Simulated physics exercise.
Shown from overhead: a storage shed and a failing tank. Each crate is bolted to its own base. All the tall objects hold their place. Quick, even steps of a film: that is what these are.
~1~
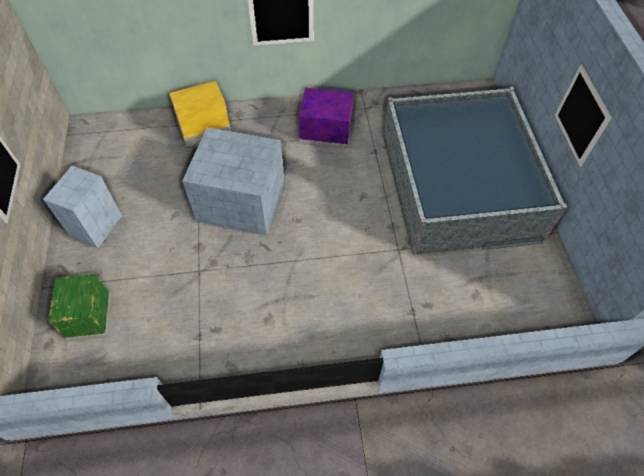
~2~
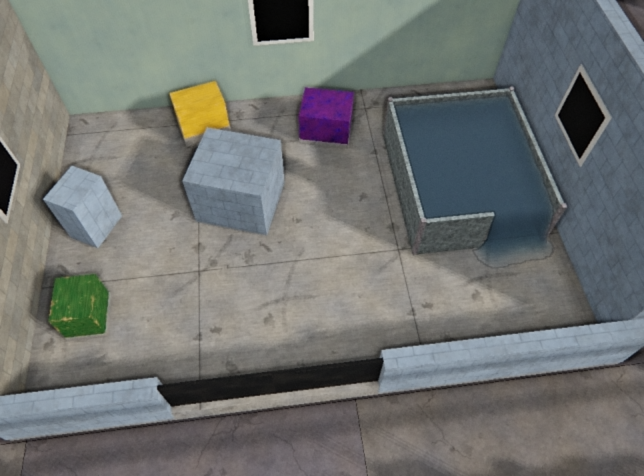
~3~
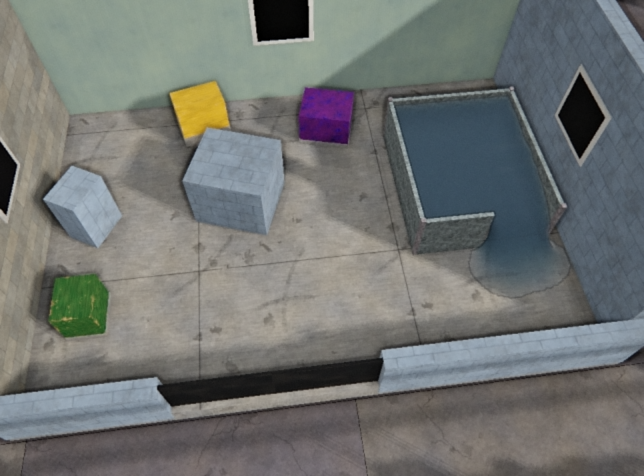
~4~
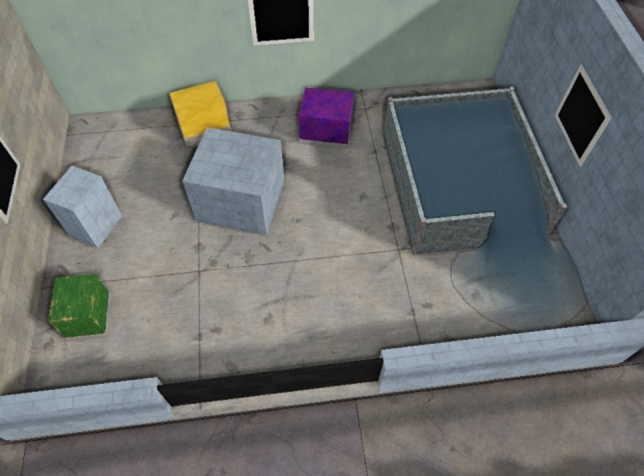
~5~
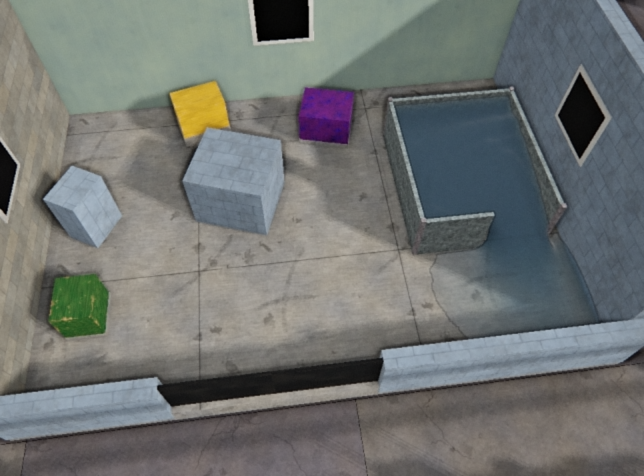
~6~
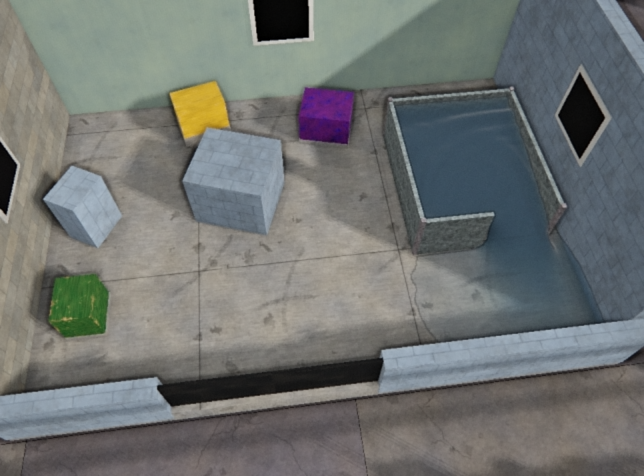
A stone-walled tank of dark blue water stands at the right of a walled, paved yard, seen from a high, fixed view. A yellow block and a purple block sit near the pale green back wall, with two grey blocks and a green one toward the left. The tank's front right corner opens, and water pours out, spreading forward and leftward across the floor while the blocks stay still.
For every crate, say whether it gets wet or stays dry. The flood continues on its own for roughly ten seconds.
At the end, the green crate is within reach. The purple crate is within reach. The yellow crate is out of reach.
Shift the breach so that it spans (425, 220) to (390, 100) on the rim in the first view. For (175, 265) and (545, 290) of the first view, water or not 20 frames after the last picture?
In the order asked: Swamped and left untouched.
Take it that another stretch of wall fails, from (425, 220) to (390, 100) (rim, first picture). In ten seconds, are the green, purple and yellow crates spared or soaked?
Result: Green crate gets overtopped, purple crate gets overtopped, yellow crate gets overtopped.
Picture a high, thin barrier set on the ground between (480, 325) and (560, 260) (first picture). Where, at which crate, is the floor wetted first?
It's the crate marked green.
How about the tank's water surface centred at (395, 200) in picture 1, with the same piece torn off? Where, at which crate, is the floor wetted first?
The one in green.
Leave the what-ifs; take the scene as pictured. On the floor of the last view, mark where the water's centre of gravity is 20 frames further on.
Centre of mass: Roughly (422, 241).
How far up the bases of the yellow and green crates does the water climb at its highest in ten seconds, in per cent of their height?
In order: 70% and 250%.
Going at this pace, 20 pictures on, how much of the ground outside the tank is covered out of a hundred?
It should be close to 60 %.
A moment on, water covers 15 % of the floor; the green crate not reached, the purple crate not reached, the yellow crate not reached.
Next, water covers 25 % of the floor; the green crate not reached, the purple crate not reached, the yellow crate not reached.
Then, water covers 60 % of the floor; the green crate water round its plinth, the purple crate not reached, the yellow crate not reached.
Later, water covers 95 % of the floor; the green crate water round its plinth, the purple crate water round its plinth, the yellow crate water round its plinth.
In the end, water covers 100 % of the floor; the green crate was topped, the purple crate was topped, the yellow crate stayed above the water.
